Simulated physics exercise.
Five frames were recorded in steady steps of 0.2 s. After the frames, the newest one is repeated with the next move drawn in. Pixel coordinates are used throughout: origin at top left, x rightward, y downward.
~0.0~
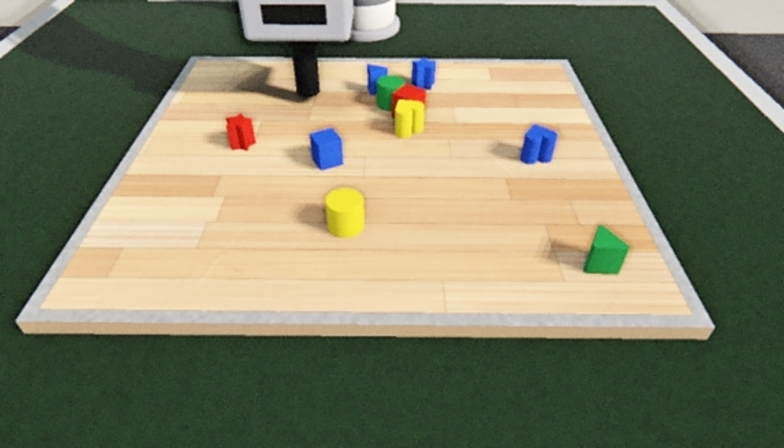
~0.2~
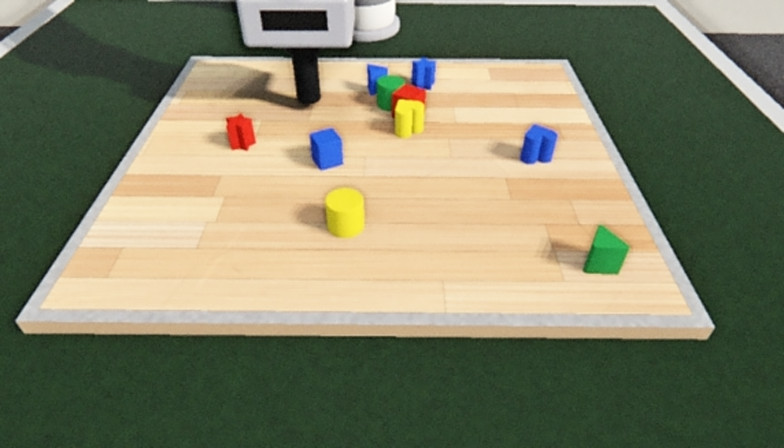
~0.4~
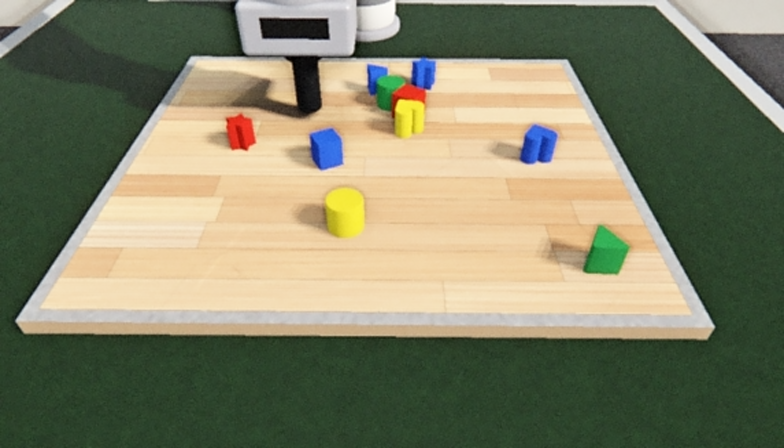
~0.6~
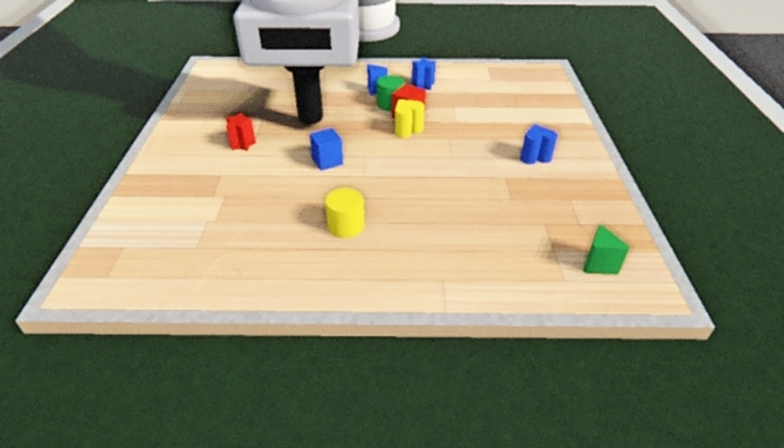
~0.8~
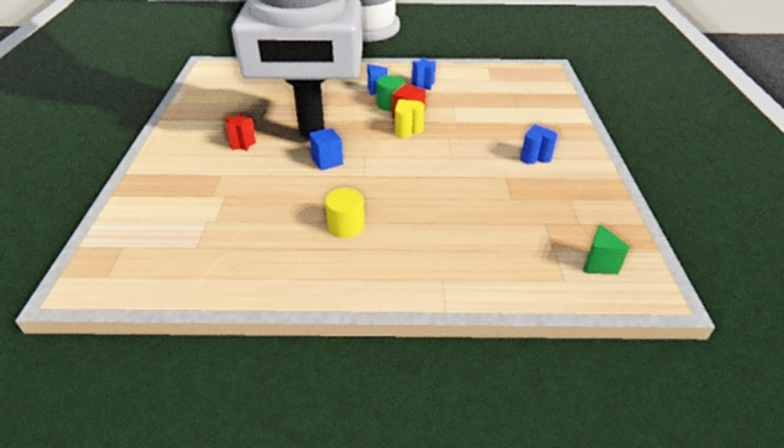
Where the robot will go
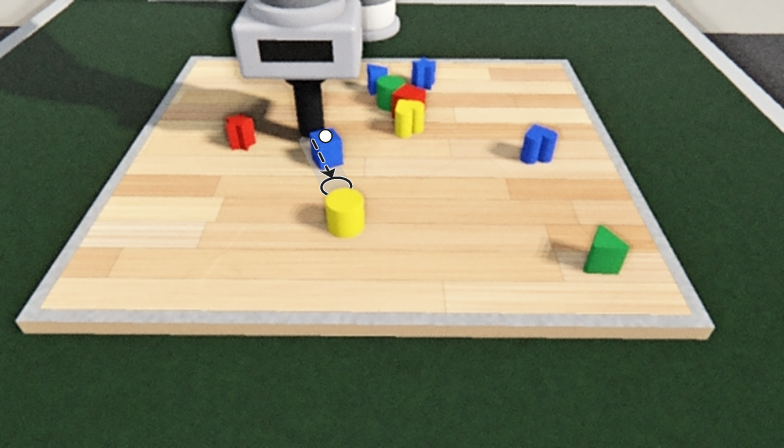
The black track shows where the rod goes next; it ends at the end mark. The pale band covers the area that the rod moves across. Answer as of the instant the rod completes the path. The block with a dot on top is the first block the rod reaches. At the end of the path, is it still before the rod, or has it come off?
The block with a dot on top is leading.
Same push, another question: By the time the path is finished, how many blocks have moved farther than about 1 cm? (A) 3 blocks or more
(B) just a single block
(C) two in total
That would be B.
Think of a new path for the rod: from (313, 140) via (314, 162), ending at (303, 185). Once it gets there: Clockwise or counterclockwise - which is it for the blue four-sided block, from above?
My prediction: CCW.
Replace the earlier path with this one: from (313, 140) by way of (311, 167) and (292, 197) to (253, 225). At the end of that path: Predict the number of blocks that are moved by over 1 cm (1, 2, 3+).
I expect one block to move.
The drawn path runs from (313, 140) directly to (336, 187); the dot is on the blue four-sided block.
On the path given first. Halfway along, rod at (323, 154); blue four-sided block at (336, 150), turned 15° anticlockwise.
At the end, rod at (336, 178); blue four-sided block at (356, 173), turned 30° anticlockwise; yellow disc not moved.
